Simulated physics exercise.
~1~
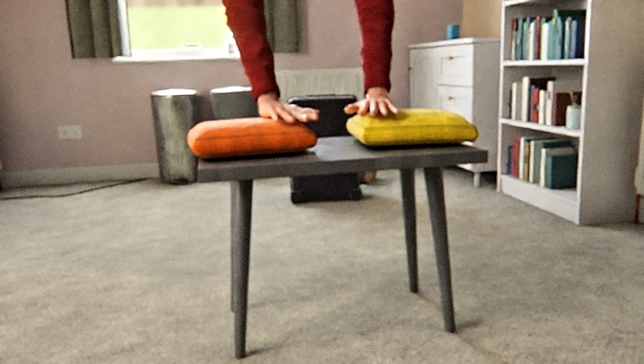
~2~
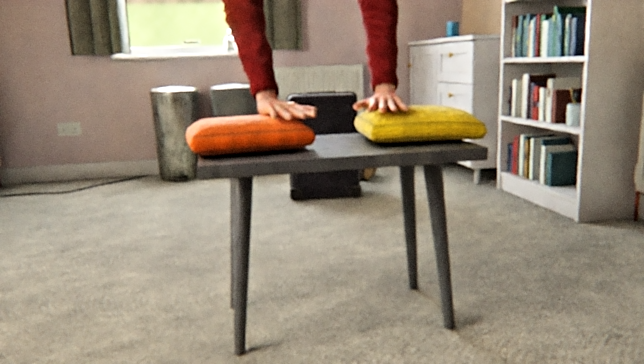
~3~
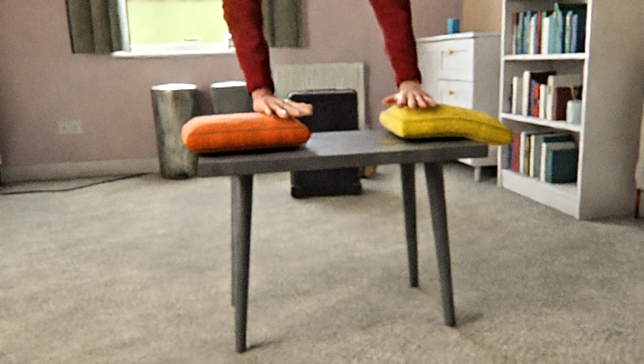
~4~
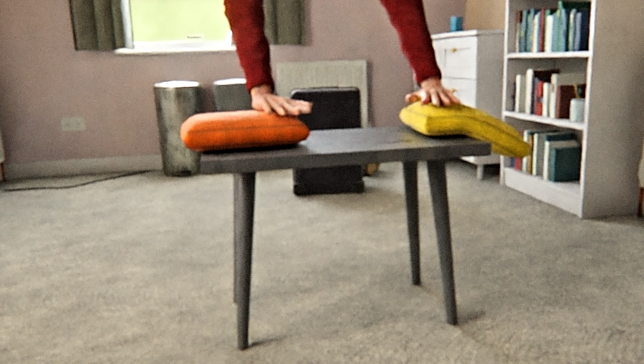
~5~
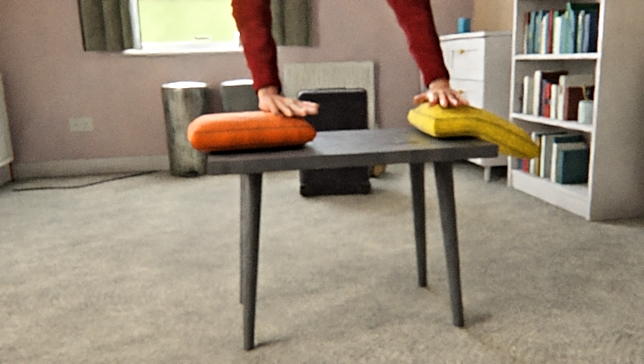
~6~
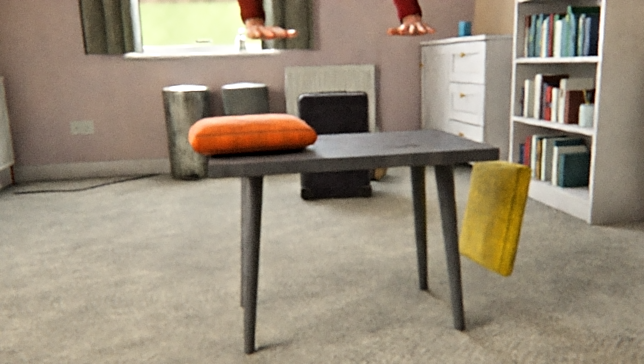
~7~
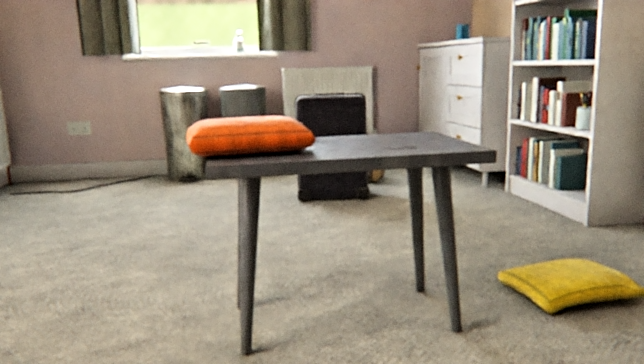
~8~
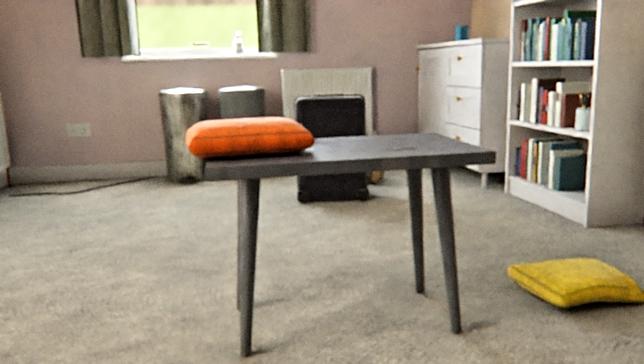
In a carpeted room, two hands pushing cushions outwards on a bench, the yellow falling to the floor, the orange staying put.
